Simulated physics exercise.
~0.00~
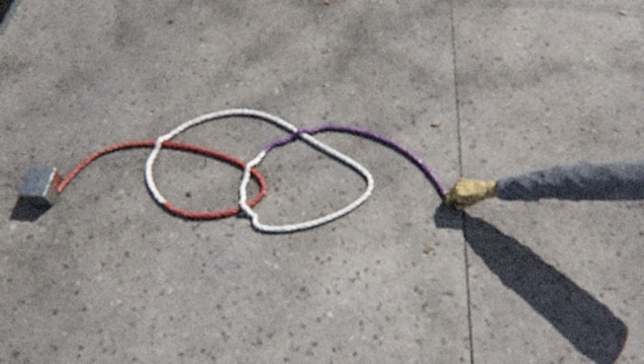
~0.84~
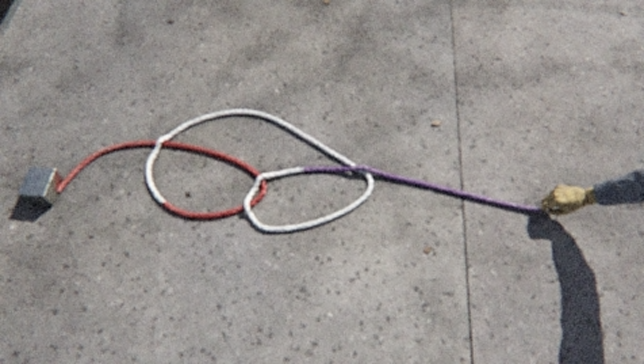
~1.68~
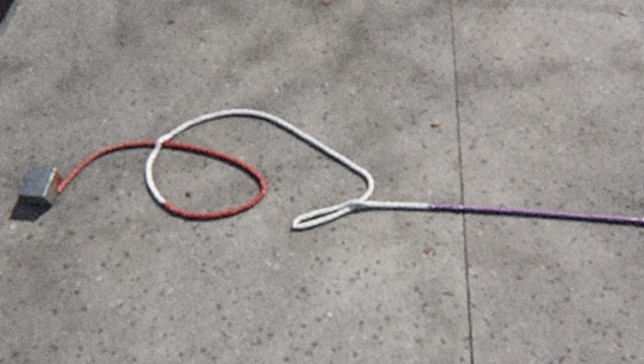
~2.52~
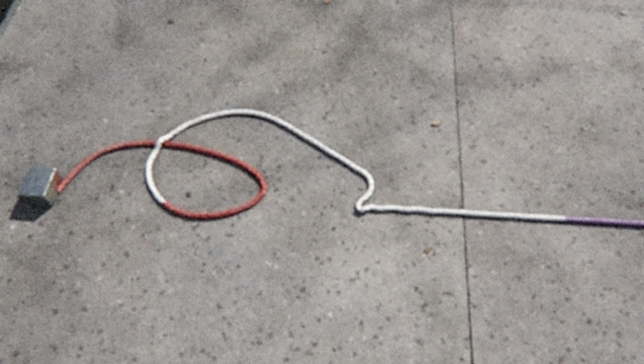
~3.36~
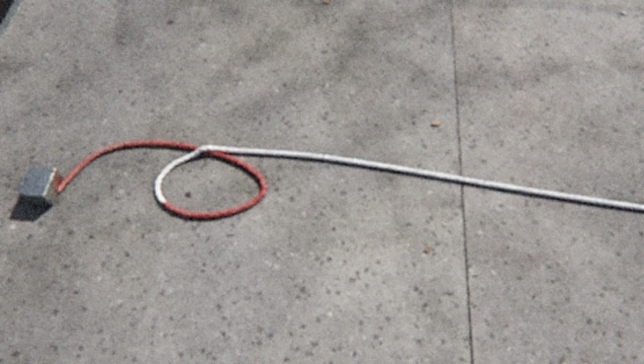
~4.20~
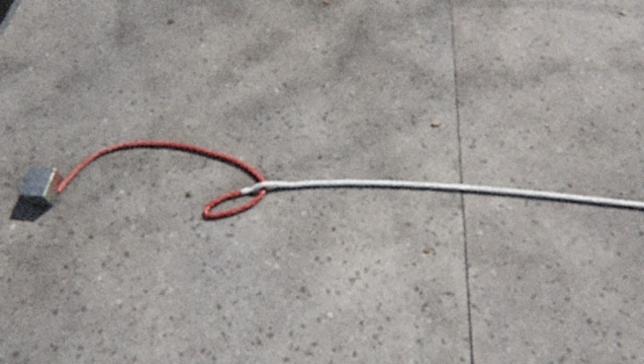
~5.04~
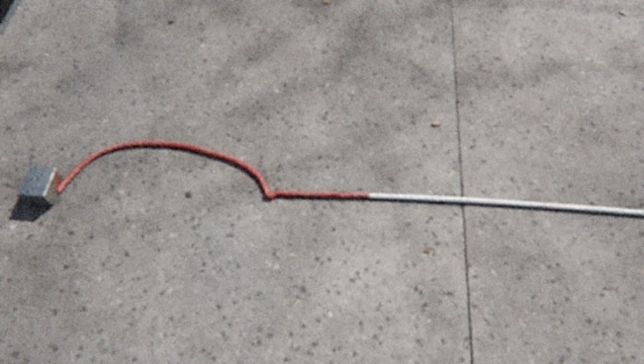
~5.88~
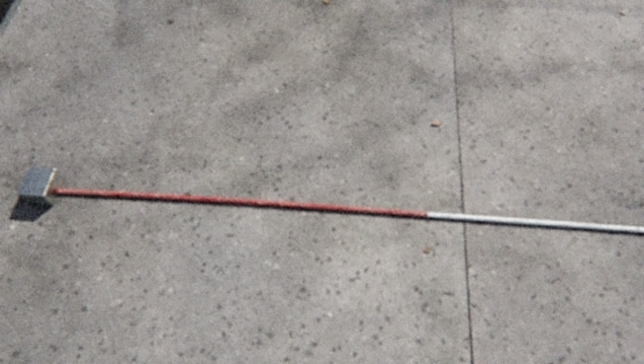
A rope coloured red, white and purple lies in overlapping loops on grey speckled paving, seen from above at a slant, its red end fixed to a small metal block at left. A gloved hand at right grips the purple end and draws it rightward, leaving view as the purple part straightens. The white loop on the right narrows and slips open, then the large white curve pulls out. The remaining red loop shrinks and opens into a small bend. Finally the rope stretches straight from the block past the right edge, with no knot in the visible length.
